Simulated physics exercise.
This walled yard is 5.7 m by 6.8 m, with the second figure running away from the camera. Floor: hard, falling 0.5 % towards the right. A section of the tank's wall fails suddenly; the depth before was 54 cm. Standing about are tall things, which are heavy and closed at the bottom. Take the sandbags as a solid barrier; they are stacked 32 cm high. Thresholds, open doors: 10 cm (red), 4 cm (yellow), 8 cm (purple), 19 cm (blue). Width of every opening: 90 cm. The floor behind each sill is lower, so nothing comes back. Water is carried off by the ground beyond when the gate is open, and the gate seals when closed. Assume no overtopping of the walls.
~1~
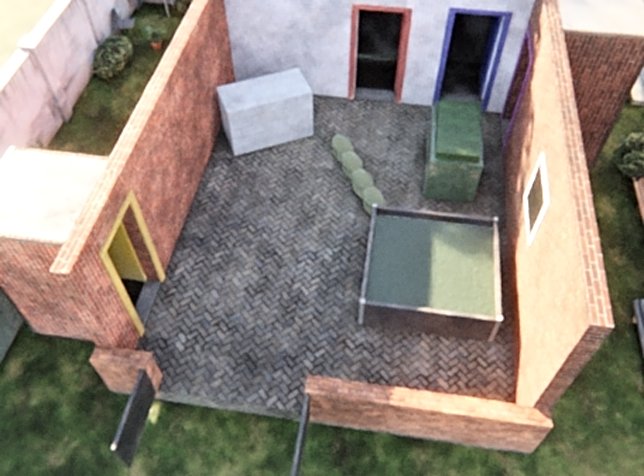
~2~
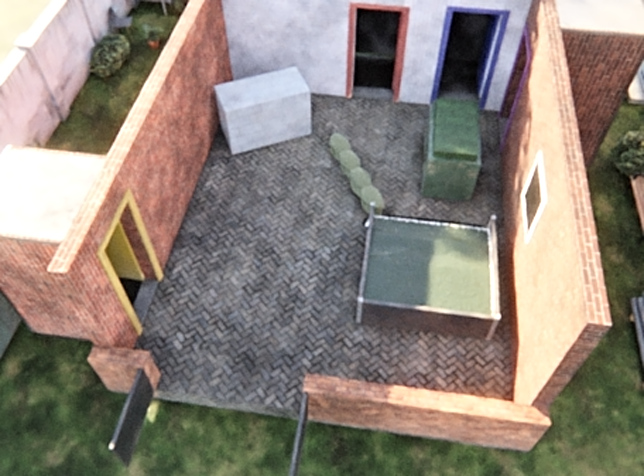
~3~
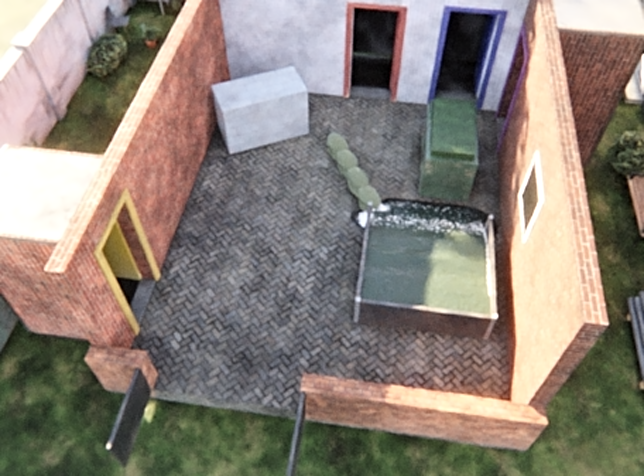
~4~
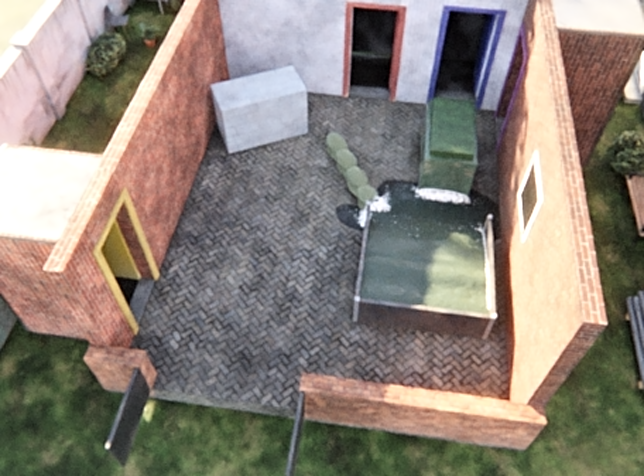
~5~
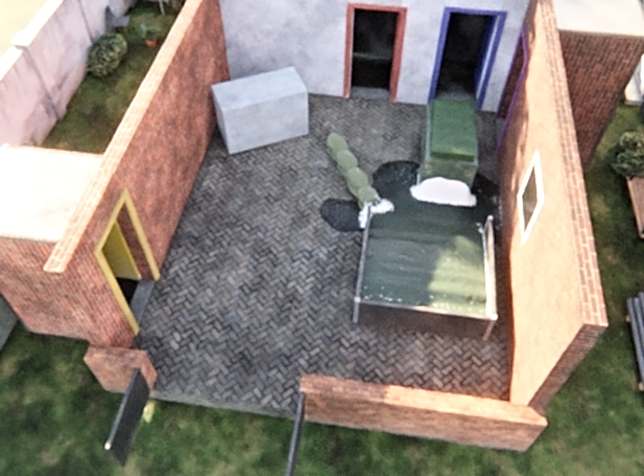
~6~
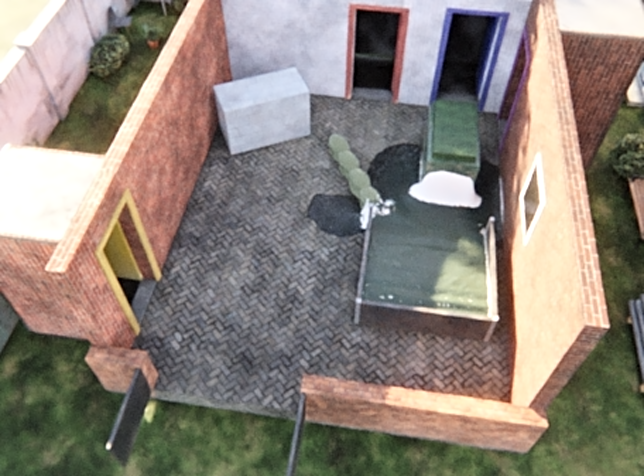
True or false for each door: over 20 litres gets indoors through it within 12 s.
Red door - true, yellow door - false, purple door - true, blue door - false.
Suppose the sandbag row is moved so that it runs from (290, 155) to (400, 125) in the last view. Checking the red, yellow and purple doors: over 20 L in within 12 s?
Red within the limit, yellow within the limit, purple exceeded.
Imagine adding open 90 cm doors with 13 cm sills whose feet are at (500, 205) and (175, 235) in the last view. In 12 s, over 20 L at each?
In that order: Over, not over.
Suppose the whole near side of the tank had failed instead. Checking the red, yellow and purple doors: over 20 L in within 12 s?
The red door comes out less than that, the yellow door more than that and the purple door less than that.
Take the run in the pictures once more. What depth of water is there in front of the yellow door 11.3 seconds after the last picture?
Depth: ~ 3.0 cm.
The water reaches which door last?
That would be the yellow door.
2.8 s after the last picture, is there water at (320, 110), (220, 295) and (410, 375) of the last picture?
Soaked, untouched, untouched.
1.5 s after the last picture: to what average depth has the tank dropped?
Average depth: About 19 cm.
Then, 0.7 s after the last picture water covers 25 % of the floor and is deepest (40 cm) near (437, 206); red door not reached, yellow door not reached, purple door 5 cm at the sill, 0 L in, blue door not reached.
Then, 1.5 s after the last picture water covers 35 % of the floor and is deepest (33 cm) near (497, 229); red door 17 cm at the sill, 11 L in, yellow door not reached, purple door 7 cm at the sill, 0 L in, blue door 21 cm at the sill, 0 L in.
Then, 2.8 s after the last picture water covers 40 % of the floor and is deepest (26 cm) near (493, 116); red door 18 cm at the sill, 63 L in, yellow door not reached, purple door 14 cm at the sill, 16 L in, blue door 15 cm at the sill, 8 L in.
Then, 6.3 s after the last picture water covers 70 % of the floor and is deepest (14 cm) near (229, 123); red door 12 cm at the sill, 90 L in, yellow door 1 cm at the sill, 0 L in, purple door 9 cm at the sill, 49 L in, blue door 7 cm at the sill, 9 L in.
Then, 11.3 s after the last picture water covers 95 % of the floor and is deepest (12 cm) near (497, 229); red door 8 cm at the sill, 96 L in, yellow door 3 cm at the sill, 0 L in, purple door 9 cm at the sill, 69 L in, blue door 9 cm at the sill, 9 L in.
